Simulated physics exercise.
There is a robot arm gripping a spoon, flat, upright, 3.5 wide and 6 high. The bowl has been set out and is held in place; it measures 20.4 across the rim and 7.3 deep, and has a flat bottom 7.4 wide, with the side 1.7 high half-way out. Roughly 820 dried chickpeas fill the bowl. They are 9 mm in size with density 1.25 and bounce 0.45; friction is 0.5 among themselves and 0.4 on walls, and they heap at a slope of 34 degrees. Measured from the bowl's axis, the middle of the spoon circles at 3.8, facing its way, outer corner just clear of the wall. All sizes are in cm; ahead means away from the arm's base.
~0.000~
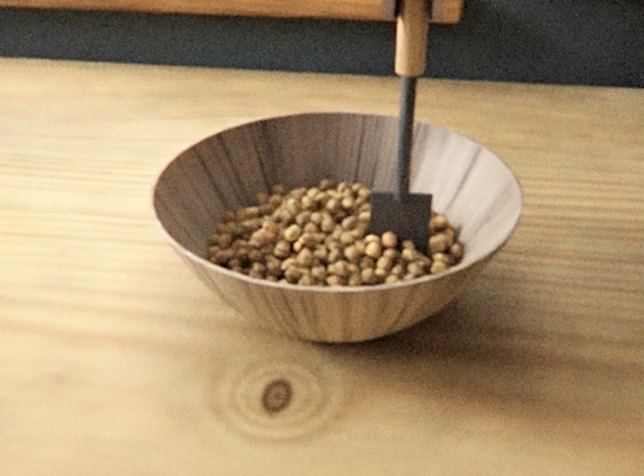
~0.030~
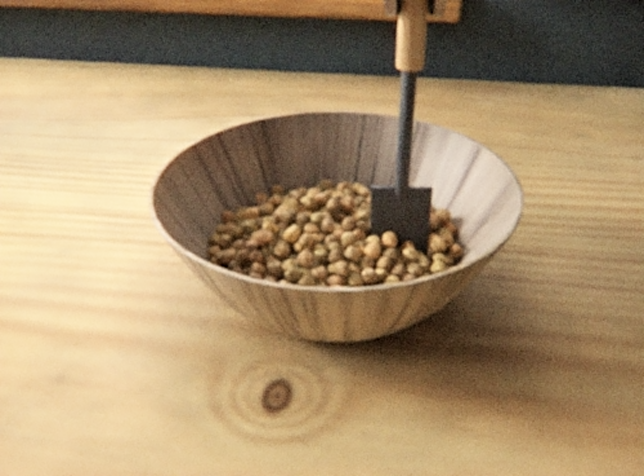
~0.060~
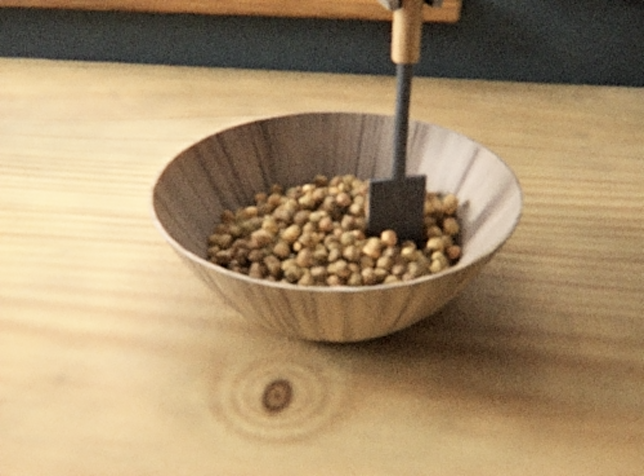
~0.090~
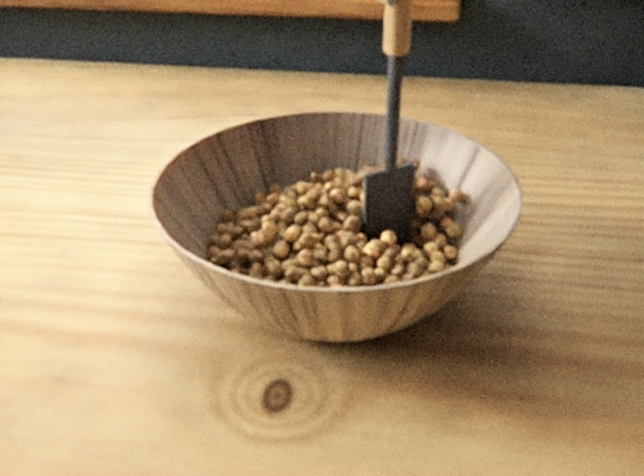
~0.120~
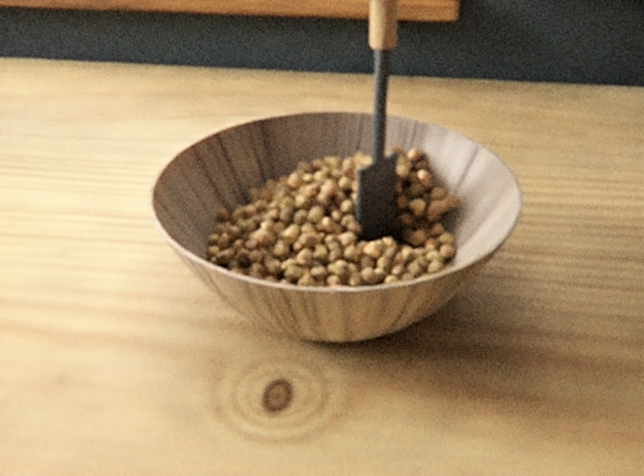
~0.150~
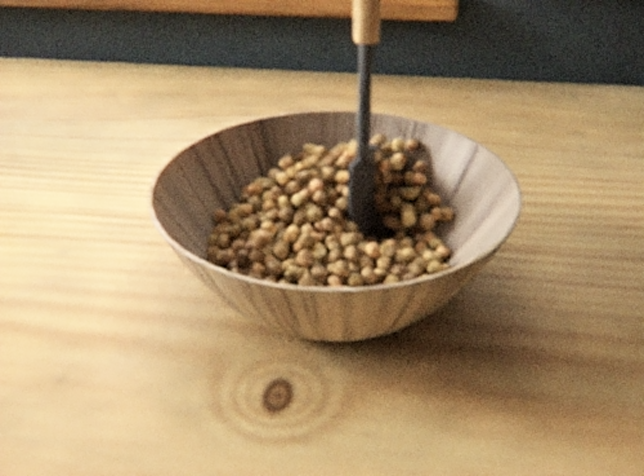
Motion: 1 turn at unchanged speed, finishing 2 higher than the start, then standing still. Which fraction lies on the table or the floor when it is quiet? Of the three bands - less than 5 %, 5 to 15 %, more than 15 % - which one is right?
The right band is less than 5 %.
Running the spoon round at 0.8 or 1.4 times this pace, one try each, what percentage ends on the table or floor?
Roughly 0 and 0 per cent.
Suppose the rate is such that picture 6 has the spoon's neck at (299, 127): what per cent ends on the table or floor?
Some 5 per cent.
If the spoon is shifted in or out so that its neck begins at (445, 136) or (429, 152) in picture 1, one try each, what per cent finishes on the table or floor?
Around 0 per cent on the first try, around 0 per cent on the second.
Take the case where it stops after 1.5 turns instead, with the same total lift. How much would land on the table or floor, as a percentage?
I'd expect some 0 per cent.
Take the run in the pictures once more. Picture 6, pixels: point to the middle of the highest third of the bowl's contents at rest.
Close to (351, 243).
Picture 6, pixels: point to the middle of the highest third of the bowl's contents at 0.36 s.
Near (241, 234).
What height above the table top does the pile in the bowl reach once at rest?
Around 6.0 cm above the table.
After 0.36 s, 182° round, highest piece 8 above the table; 821 in the bowl.
After 0.56 s, 293° round, highest piece 7 above the table; 821 in the bowl.
After 0.87 s, 0° round, highest piece 6 above the table; 821 in the bowl.
After 1.57 s, 0° round, highest piece 6 above the table; 821 in the bowl.
In the end, 821 in the bowl. That is 0 % on the table or floor.
